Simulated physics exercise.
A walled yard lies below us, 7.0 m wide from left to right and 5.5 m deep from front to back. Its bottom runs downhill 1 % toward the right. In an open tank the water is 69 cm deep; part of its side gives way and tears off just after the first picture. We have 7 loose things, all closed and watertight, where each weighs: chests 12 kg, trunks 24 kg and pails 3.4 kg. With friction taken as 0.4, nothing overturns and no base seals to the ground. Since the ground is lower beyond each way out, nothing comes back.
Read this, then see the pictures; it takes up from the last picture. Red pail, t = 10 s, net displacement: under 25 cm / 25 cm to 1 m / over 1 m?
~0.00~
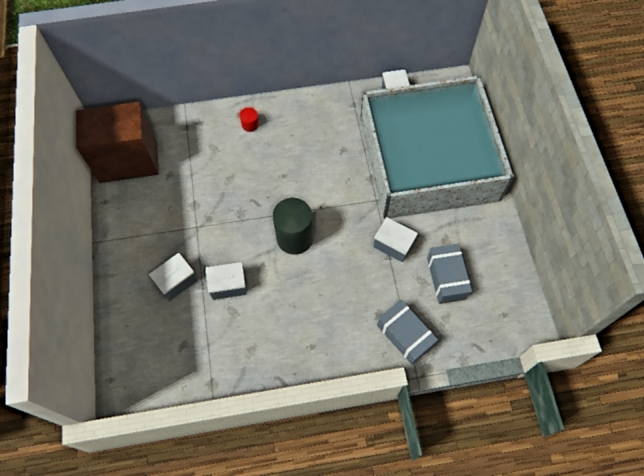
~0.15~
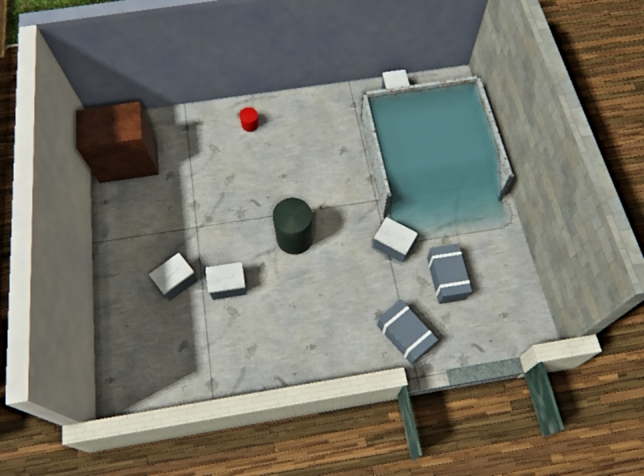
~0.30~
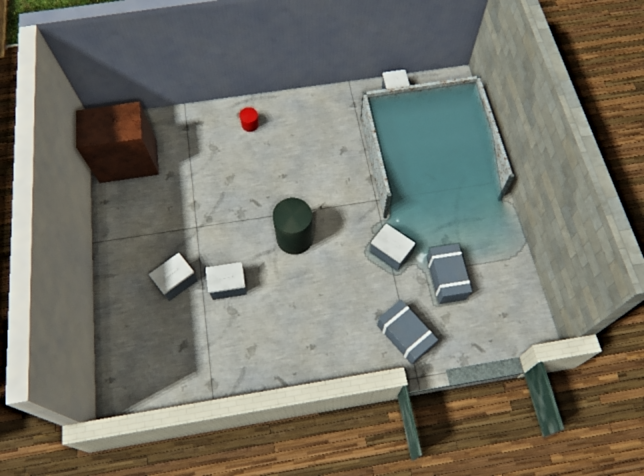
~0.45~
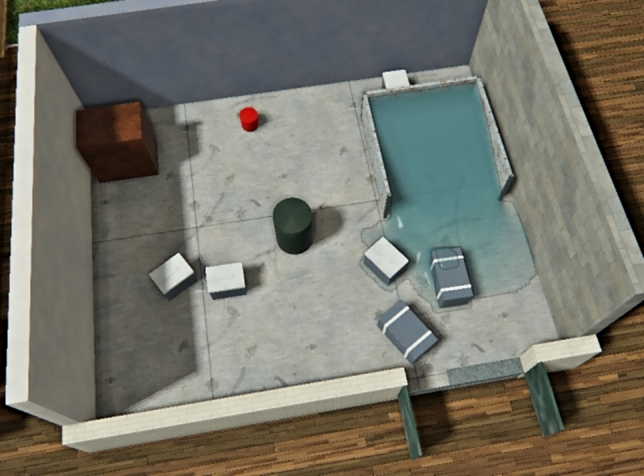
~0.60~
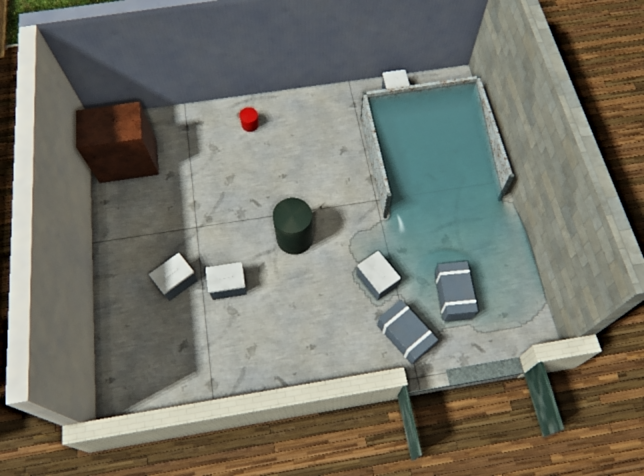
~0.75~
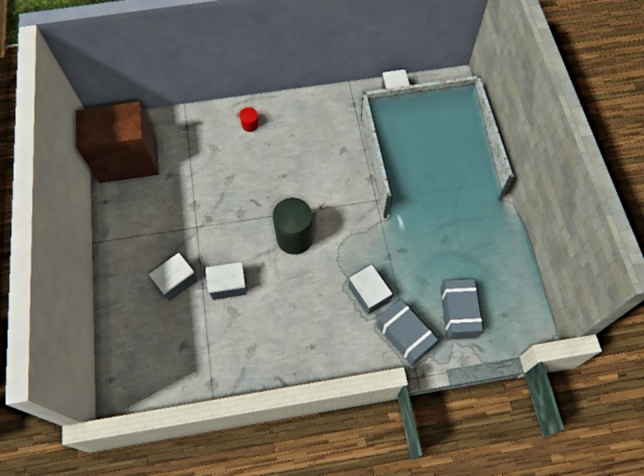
Expect it to remain essentially still.
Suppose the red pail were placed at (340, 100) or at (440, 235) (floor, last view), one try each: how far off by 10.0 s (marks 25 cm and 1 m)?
From the first place it is barely disturbed; from the second it goes well off.
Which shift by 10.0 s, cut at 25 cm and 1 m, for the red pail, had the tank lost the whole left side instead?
My answer is that the red pail is flushed far out.
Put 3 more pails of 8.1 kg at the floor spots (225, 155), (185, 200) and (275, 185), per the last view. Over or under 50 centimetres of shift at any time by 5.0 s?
Note, same order as listed: Inside the limit, inside the limit, inside the limit.
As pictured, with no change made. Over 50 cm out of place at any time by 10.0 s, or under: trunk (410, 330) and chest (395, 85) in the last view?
First one went too far, second one stayed inside.
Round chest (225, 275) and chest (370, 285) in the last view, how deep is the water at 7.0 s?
Roughly 3 and 6 cm.
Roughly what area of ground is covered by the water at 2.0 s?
About 14 m2.
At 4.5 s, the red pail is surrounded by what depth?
Somewhere close to 0 cm.
After 2.0 s the red pail is near (248, 115), 0.0 m from its start, aground; 1 of 7 are out; 1 afloat.
After 4.5 s the red pail is near (248, 115), 0.0 m from its start, aground; 1 of 7 are out; 0 afloat.
After 7.0 s the red pail is near (248, 115), 0.0 m from its start, aground; 1 of 7 are out; 1 afloat.
After 10.0 s the red pail is near (248, 115), 0.0 m from its start, aground; 1 of 7 are out; 0 afloat.
